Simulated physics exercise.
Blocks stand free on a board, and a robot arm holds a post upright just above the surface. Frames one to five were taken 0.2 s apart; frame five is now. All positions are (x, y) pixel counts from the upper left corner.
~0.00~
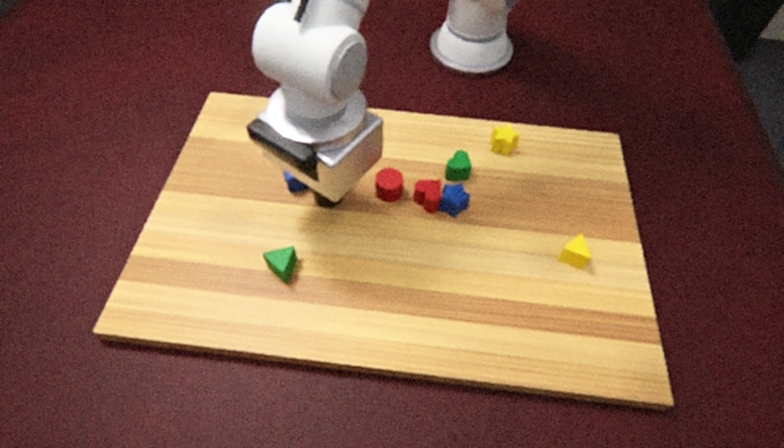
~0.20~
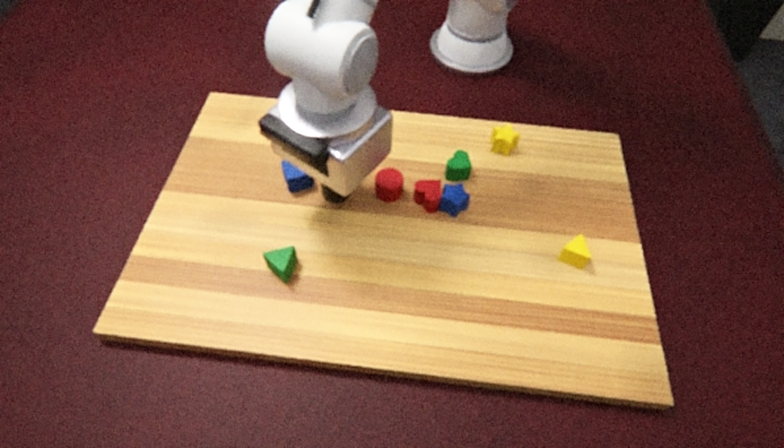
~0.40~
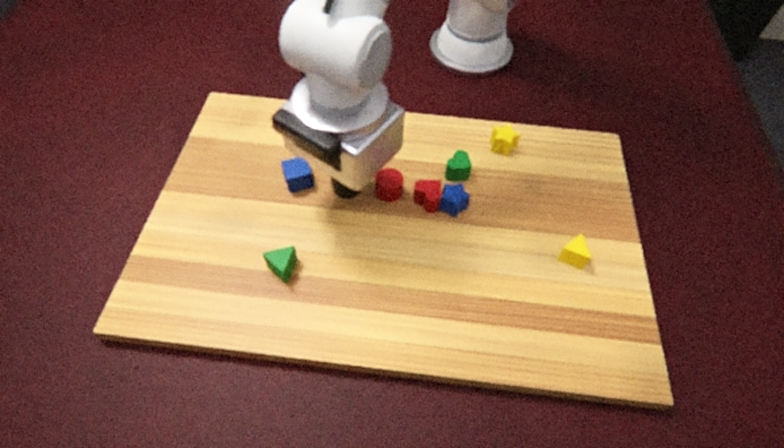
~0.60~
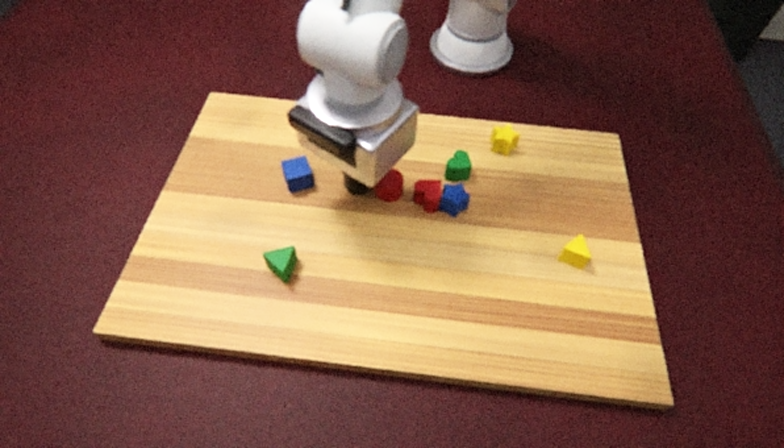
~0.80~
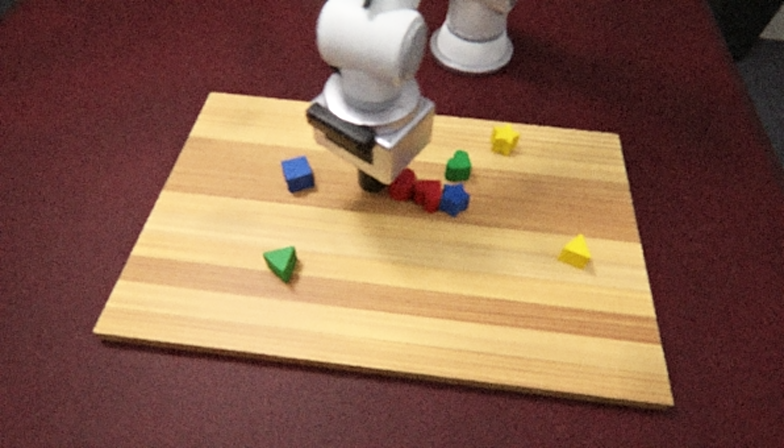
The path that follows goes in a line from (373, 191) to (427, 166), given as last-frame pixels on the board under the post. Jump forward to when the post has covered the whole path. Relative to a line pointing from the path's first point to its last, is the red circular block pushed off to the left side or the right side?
It moves off to the right.
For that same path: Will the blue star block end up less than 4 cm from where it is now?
Yes, it checks out.
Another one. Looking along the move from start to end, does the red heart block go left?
No.
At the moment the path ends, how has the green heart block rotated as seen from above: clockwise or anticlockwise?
From overhead, the rotation is counterclockwise.
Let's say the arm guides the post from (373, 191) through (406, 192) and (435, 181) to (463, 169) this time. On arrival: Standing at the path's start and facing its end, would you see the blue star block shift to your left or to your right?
Over to the right.
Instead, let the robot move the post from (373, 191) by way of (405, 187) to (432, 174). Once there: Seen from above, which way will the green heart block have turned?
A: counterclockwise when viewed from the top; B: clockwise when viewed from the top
Answer: A.
What follows on the original path. Halfway along, post at (402, 168); red circular block at (431, 169); red heart block at (448, 189), turned 30° clockwise; blue star block at (469, 200), turned 20° clockwise.
At the end, post at (429, 157); red circular block at (451, 168); red heart block at (452, 190), turned 35° clockwise; blue star block at (472, 203), turned 25° clockwise; green heart block at (471, 161), turned 55° anticlockwise.
